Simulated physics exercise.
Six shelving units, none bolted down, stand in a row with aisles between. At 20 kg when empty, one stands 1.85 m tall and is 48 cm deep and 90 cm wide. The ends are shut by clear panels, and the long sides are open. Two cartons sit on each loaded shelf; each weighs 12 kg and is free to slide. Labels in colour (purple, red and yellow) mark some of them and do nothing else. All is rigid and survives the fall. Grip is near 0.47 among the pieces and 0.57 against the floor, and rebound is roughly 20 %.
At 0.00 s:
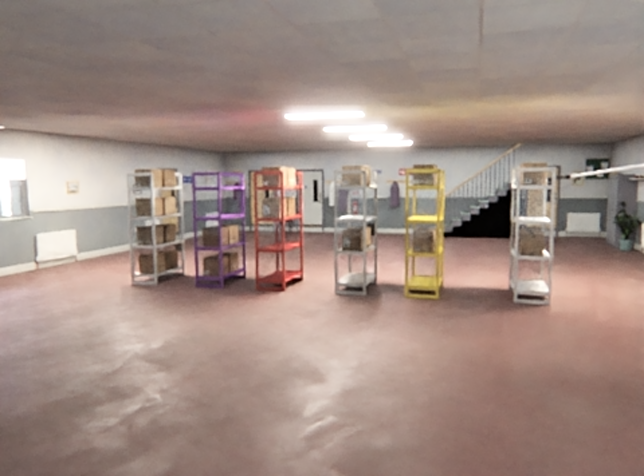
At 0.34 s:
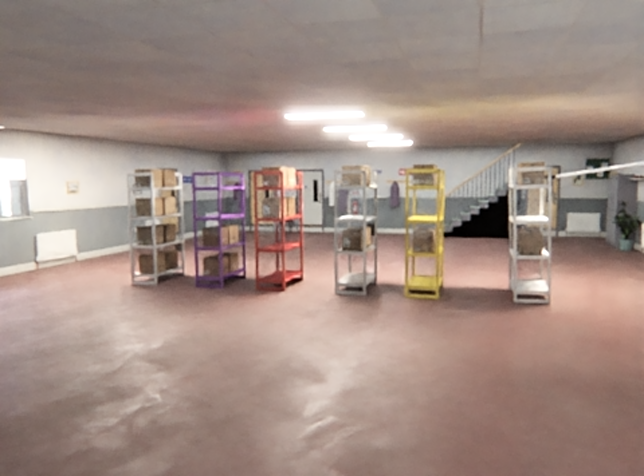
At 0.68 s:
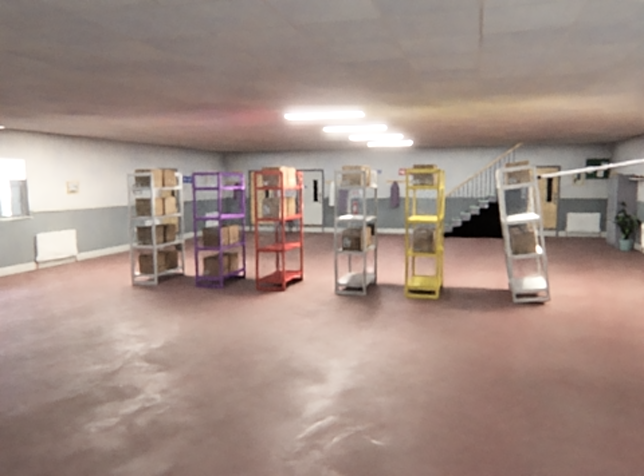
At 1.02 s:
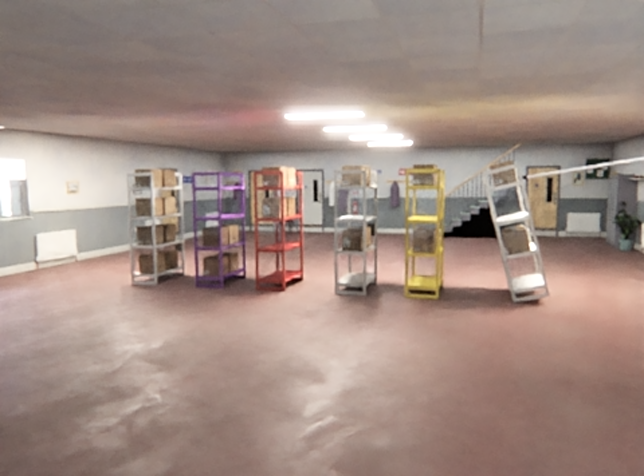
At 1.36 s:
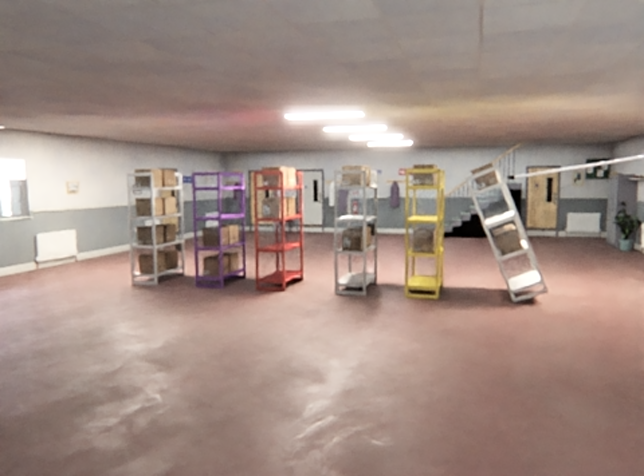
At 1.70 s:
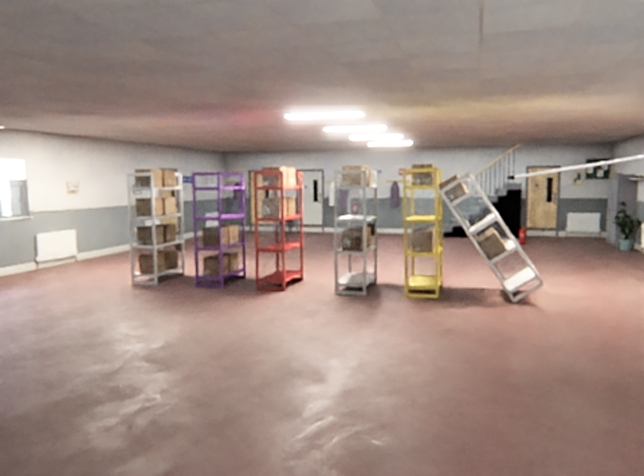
A pale pole pushes the rightmost shelving unit, which tilts left toward the yellow unit.
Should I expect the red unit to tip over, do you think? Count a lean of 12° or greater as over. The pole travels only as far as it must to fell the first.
Yes, expect it to tip.
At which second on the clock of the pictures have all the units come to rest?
7.0 s, give or take.
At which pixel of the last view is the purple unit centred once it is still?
Around (169, 242).
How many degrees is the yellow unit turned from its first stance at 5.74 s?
It sits at about 60 degrees.
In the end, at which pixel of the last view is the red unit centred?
It ends up at about (226, 244) in the last picture.
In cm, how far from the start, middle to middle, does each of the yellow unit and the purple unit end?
Net displacement (cm, approx.): Yellow = 90; purple = 100.
After 2.96 s, 6 cartons spilt or dropped; 2 of the 5 other units over; red unit unmoved; yellow unit leaning 34°.
After 4.32 s, 16 cartons spilt or dropped; 4 of the 5 other units over; red unit leaning 40°; yellow unit leaning 57°.
After 5.74 s, 28 cartons spilt or dropped; 5 of the 5 other units over; red unit leaning 62°; yellow unit leaning 64°.
At rest (7.1 s), 28 cartons spilt or dropped; 5 of the 5 other units over; red unit leaning 64°; purple unit leaning 64°; yellow unit leaning 64°. Not one is left standing. As the last picture would show them, middles, red unit near (226, 244), purple unit near (169, 242).
